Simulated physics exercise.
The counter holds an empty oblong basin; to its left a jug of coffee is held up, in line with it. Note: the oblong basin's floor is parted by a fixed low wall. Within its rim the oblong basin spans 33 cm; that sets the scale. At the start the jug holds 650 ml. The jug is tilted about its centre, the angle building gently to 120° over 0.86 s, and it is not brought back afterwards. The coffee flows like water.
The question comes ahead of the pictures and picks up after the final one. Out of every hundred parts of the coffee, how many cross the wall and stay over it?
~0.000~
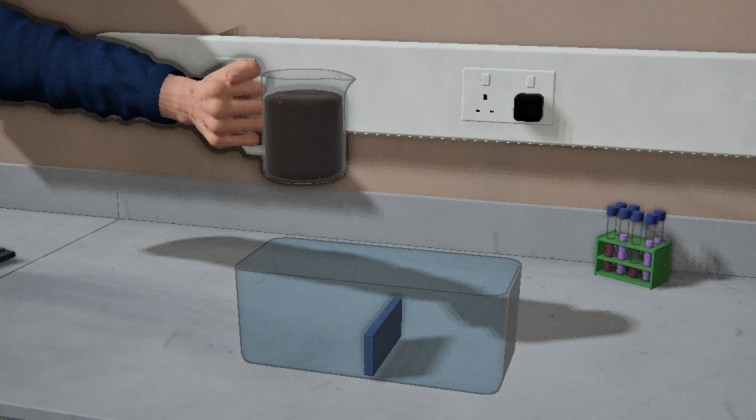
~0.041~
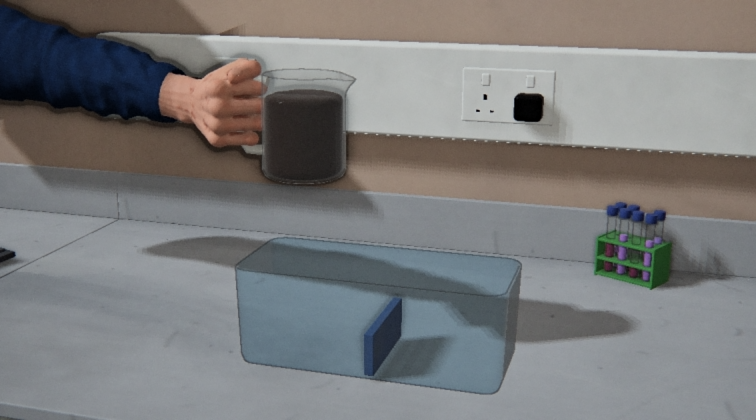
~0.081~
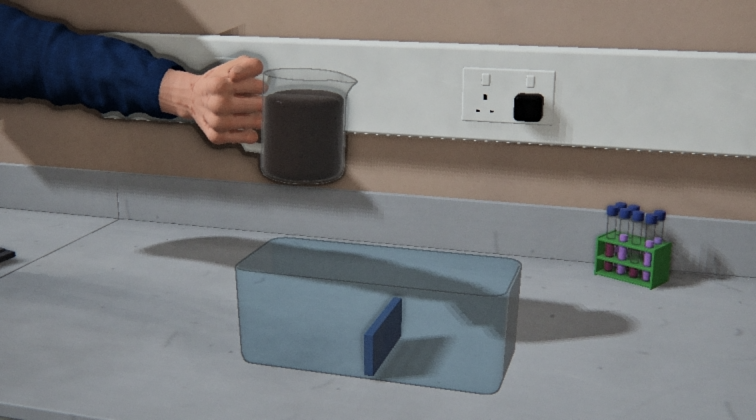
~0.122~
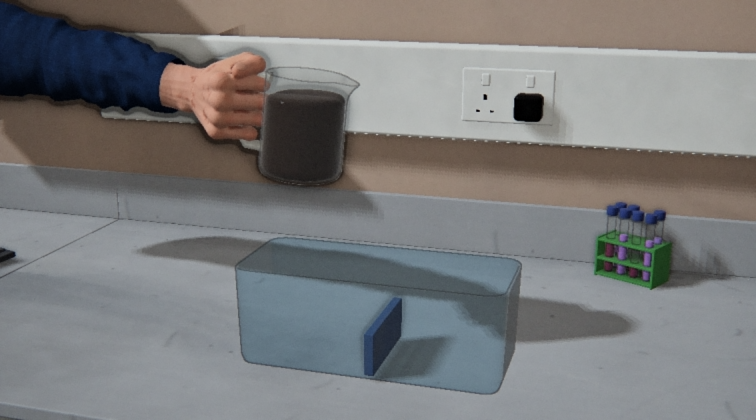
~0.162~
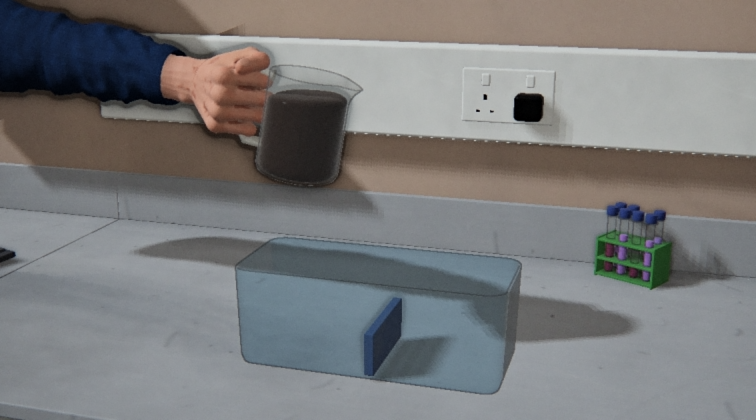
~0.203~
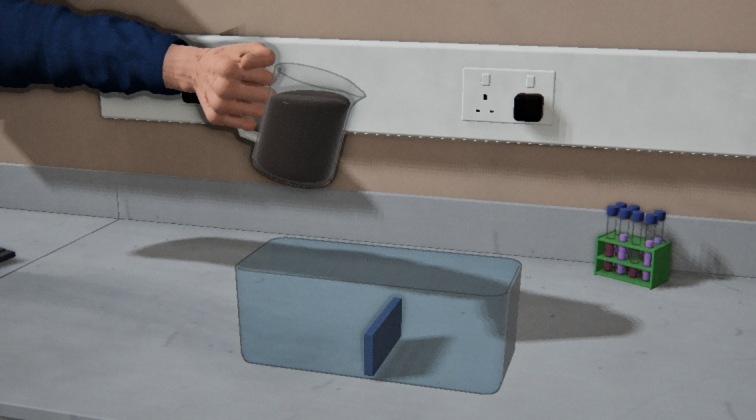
About 82 in every hundred.
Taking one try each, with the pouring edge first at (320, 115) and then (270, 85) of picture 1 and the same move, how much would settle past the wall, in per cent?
I'd say 10 percent on the first go, 5 percent on the next.
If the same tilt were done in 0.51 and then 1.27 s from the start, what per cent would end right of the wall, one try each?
80 and 85 %.
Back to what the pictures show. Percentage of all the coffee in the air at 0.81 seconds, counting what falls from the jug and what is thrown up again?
Estimate: Around 22 per cent.
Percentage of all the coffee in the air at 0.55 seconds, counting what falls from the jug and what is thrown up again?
Roughly 22 %.
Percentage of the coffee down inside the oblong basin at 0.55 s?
3 %, more or less.
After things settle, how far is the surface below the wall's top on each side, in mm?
Left about 48 mm, while the right is about 26 mm.
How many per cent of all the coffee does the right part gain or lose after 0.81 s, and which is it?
It climbs by roughly 22 per cent.
After 0.55 s the tilt is 85° and 76 per cent is still to pour, 0 is left of the wall and 3 right of it.
After 0.81 s the tilt is 119° and 14 per cent is still to pour, 2 is left of the wall and 61 right of it.
After 1.07 s the tilt is 120° and 0 per cent is still to pour, 15 is left of the wall and 82 right of it.
After 1.36 s the tilt is 120° and 0 per cent is still to pour, 16 is left of the wall and 82 right of it.
In the end 16 per cent lies left of the wall, 82 right of it and 2 outside.
